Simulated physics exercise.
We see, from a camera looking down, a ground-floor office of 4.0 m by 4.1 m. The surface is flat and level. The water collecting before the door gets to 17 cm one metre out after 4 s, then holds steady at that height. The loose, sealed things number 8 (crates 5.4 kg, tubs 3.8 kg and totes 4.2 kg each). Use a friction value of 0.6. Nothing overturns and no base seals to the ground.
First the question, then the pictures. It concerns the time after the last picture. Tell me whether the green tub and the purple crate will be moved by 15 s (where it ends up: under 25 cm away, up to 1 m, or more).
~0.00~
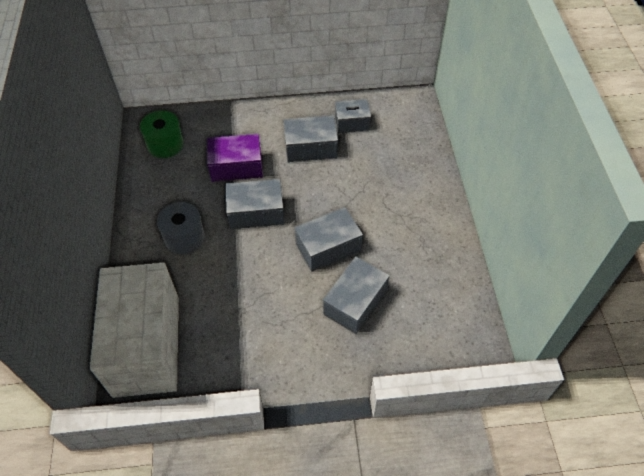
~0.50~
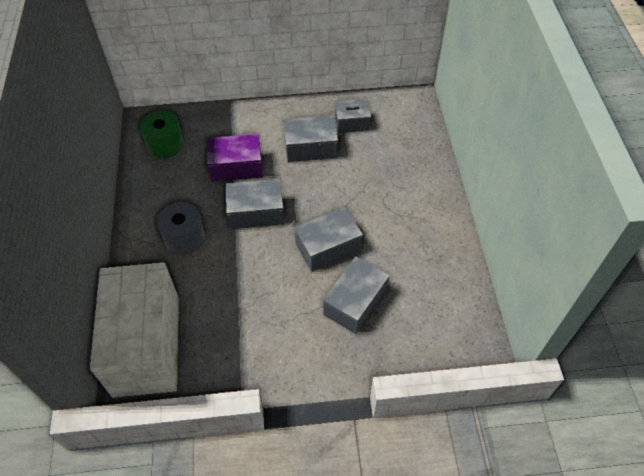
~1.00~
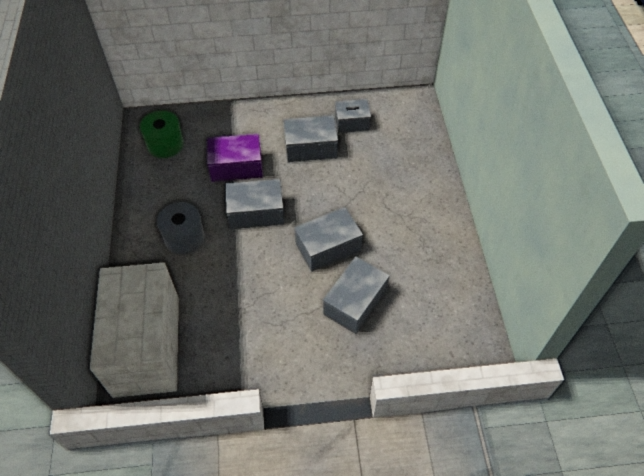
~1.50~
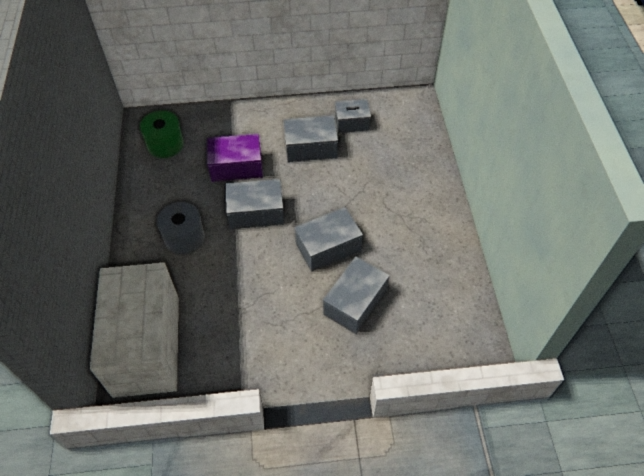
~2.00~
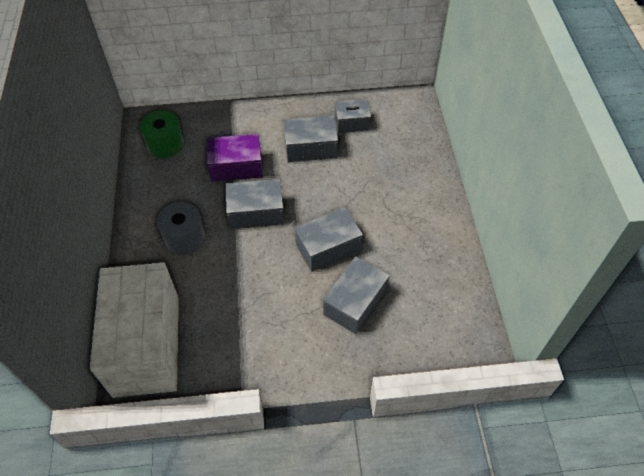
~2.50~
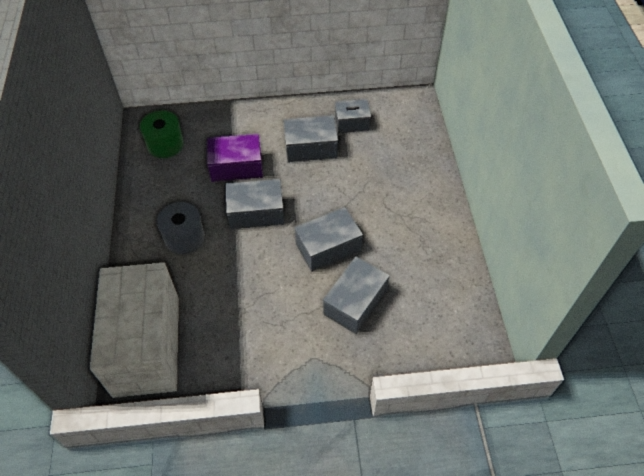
First the green tub, which moves somewhat, then the purple crate, which moves somewhat.
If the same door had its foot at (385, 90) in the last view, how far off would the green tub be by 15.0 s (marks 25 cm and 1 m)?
With that change, the green tub edges a short distance.
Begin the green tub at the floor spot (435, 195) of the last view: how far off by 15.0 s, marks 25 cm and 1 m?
Looks like it is swept a long way.
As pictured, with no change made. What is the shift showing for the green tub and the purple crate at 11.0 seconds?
Shifts: Around 40 and 80 cm.
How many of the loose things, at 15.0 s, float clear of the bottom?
8 at that moment.
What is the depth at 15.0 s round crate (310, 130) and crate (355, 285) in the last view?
Close to 10 and 9 centimetres.
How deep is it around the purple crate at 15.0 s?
Around 10 cm.
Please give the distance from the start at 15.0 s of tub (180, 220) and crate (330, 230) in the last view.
Shifts: 80 cm / 200 cm.
After 3.5 s the green tub is near (159, 124), 0.0 m from its start, aground; the purple crate is near (234, 149), 0.0 m from its start, aground; 0 afloat.
After 6.8 s the green tub is near (156, 119), 0.1 m from its start, aground; the purple crate is near (225, 114), 0.6 m from its start, aground; 4 afloat.
After 11.0 s the green tub is near (131, 109), 0.4 m from its start, afloat; the purple crate is near (220, 103), 0.7 m from its start, afloat; 8 afloat.
After 15.0 s the green tub is near (130, 139), 0.4 m from its start, afloat; the purple crate is near (236, 103), 0.7 m from its start, afloat; 8 afloat.
